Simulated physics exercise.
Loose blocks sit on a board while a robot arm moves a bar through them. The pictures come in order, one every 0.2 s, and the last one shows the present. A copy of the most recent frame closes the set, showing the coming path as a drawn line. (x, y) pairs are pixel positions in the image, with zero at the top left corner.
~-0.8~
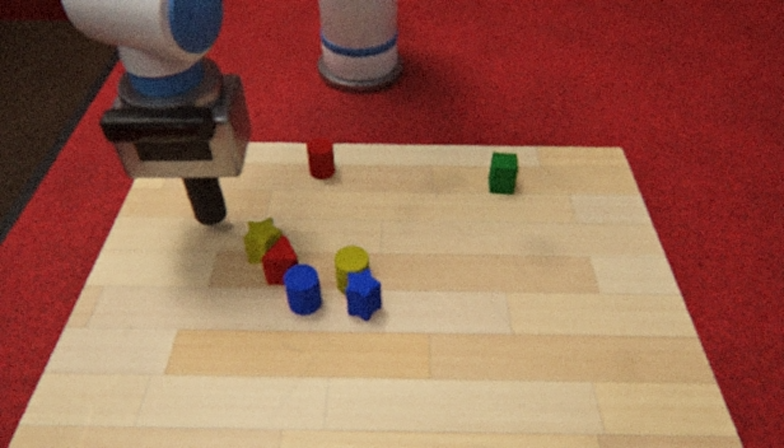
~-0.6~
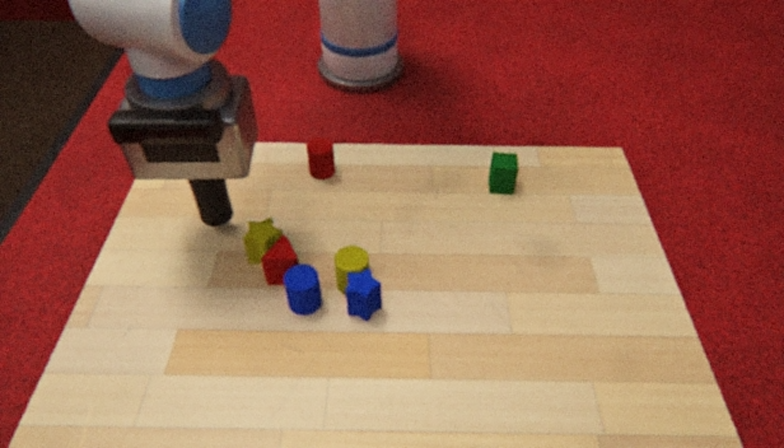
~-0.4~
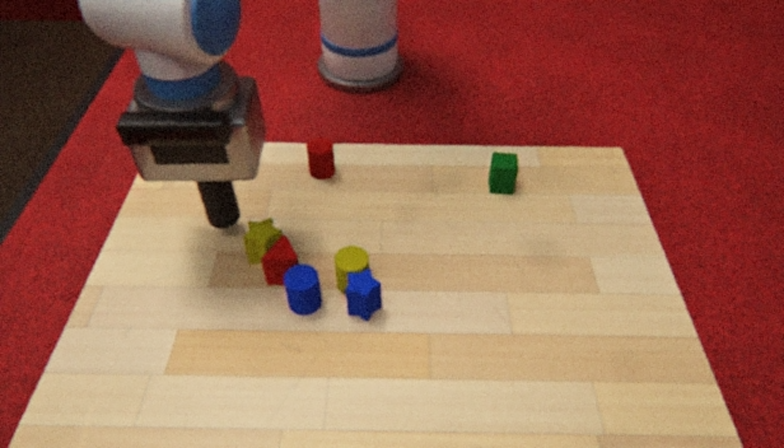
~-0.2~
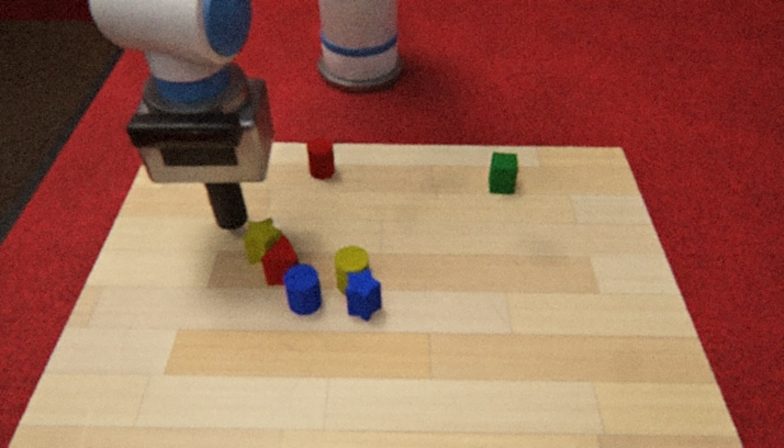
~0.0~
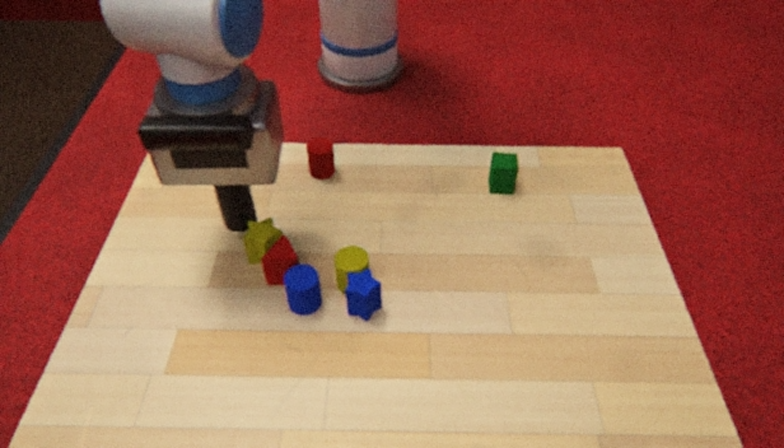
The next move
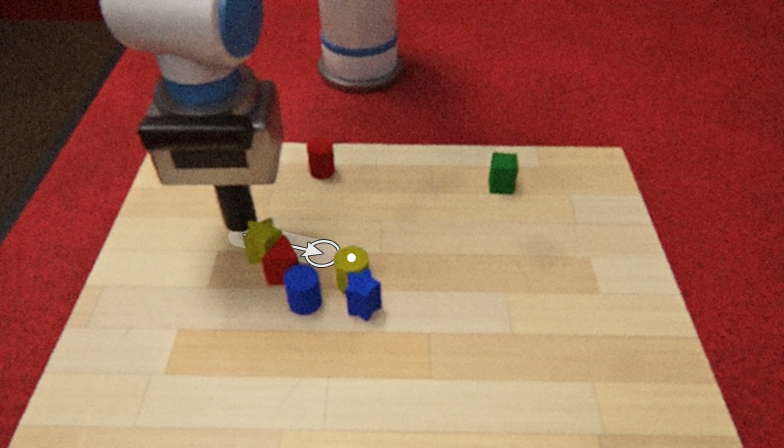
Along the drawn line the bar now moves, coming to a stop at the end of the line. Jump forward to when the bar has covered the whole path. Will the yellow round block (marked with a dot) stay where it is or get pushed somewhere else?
The push misses it.
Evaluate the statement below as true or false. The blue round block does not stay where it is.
That statement is accurate.
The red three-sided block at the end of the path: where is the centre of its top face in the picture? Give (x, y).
The middle of its top is at (299, 271).
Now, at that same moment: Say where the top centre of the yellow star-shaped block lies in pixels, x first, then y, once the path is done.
At (304, 248).
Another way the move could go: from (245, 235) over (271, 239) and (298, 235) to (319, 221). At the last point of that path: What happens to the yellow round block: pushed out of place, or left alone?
Undisturbed, or as good as.
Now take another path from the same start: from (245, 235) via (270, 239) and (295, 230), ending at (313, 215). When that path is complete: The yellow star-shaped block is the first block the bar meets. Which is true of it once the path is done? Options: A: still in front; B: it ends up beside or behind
The one that fits is B, it ends up beside or behind.
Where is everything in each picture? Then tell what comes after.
In the first frame, tip of the bar (211, 214), middles of tops, yellow star-shaped block (262, 230), red three-sided block (281, 250), blue round block (301, 277), yellow round block (352, 258).
In the second frame, bar (217, 216), nothing pushed.
In the third frame, bar (224, 217), nothing pushed.
In the fourth frame, bar (232, 219), nothing pushed.
In the fifth frame, bar (241, 221), yellow star-shaped block (262, 230), red three-sided block (281, 250), blue round block (301, 277), yellow round block (352, 258).
The line goes in a line from (245, 235) to (323, 253); the dot is on the yellow round block.
What follows on the original path. Halfway along, bar (281, 231); yellow star-shaped block (279, 241); red three-sided block (290, 260), turned 15° clockwise; blue round block (304, 285).
At the end, bar (321, 240); yellow star-shaped block (304, 248), turned 40° clockwise; red three-sided block (299, 271), turned 45° clockwise; blue round block (304, 302); yellow round block unmoved.
